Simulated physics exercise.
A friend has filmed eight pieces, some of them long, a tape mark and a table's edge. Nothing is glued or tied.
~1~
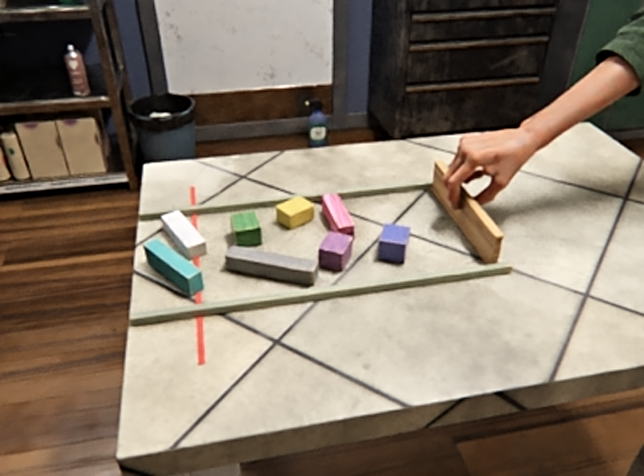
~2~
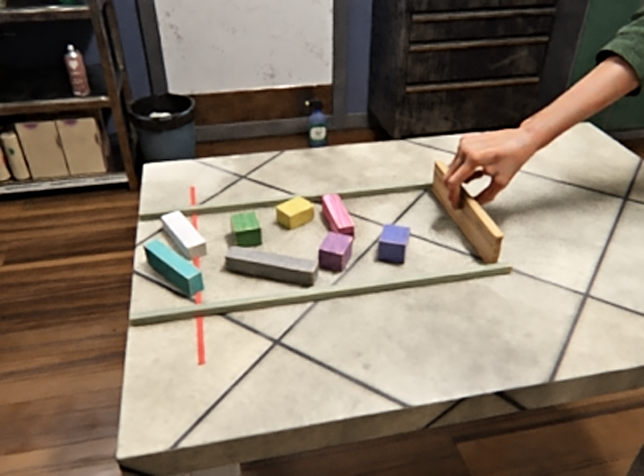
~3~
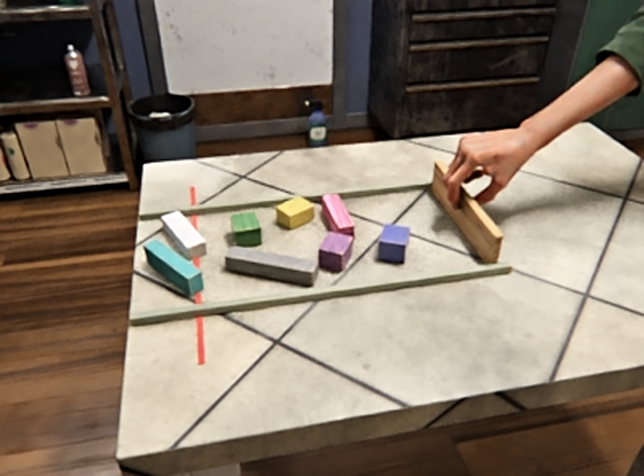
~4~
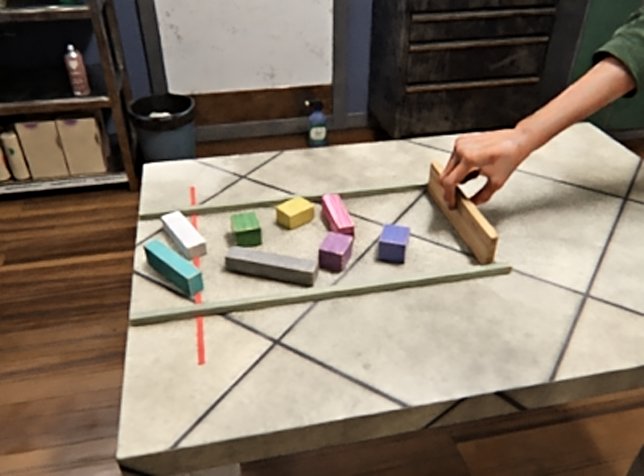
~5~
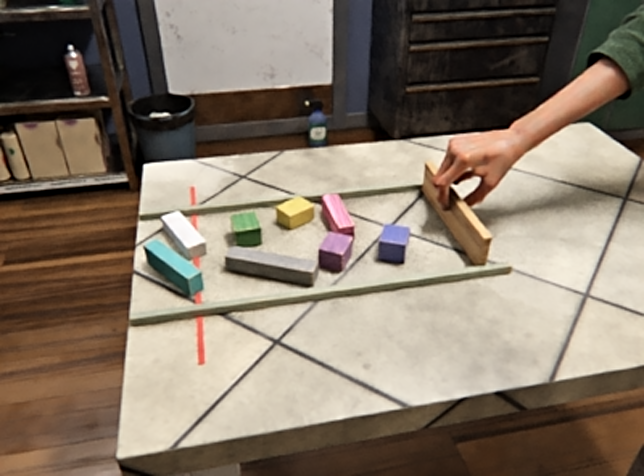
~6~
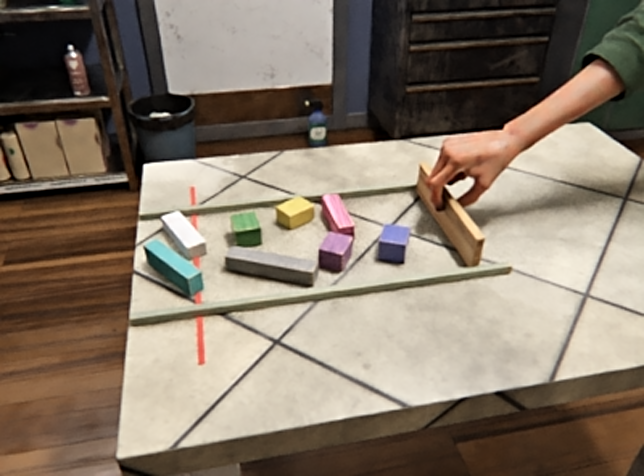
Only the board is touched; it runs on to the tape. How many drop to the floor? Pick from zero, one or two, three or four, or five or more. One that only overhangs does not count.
The number that fall off is one or two.
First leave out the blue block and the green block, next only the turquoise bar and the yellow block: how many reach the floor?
First 0, then 0.
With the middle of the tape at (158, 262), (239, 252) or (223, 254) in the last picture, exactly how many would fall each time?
In that order 6, 0 and 1.
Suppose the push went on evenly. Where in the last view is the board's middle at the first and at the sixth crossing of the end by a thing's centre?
First at (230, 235), next at (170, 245).
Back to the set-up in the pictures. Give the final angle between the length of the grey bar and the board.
Near 60 degrees.
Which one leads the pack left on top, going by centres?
It is the white stick.
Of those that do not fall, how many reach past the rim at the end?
It comes to 2.
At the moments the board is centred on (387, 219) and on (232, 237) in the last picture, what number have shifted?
First 1, then 8.
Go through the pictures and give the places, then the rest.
Turquoise bar (173, 266); white stick (184, 234); green block (246, 229); board (463, 210); tape (196, 257), in the first frame.
White stick (184, 235); yellow block (295, 213), in the second frame.
Green block (246, 230); pink stick (338, 217), in the third frame.
Turquoise bar (173, 267); board (459, 210), in the fourth frame.
White stick (184, 235); blue block (394, 243), in the fifth frame.
Turquoise bar (173, 267); white stick (184, 235); green block (246, 230); board (446, 212); tape (196, 257), in the sixth frame.
Soon after, none off yet; turquoise bar at rest near (173, 267); white stick at rest near (184, 235); green block at rest near (246, 230).
In the end, the number that fall off is one or two; gone, turquoise bar.
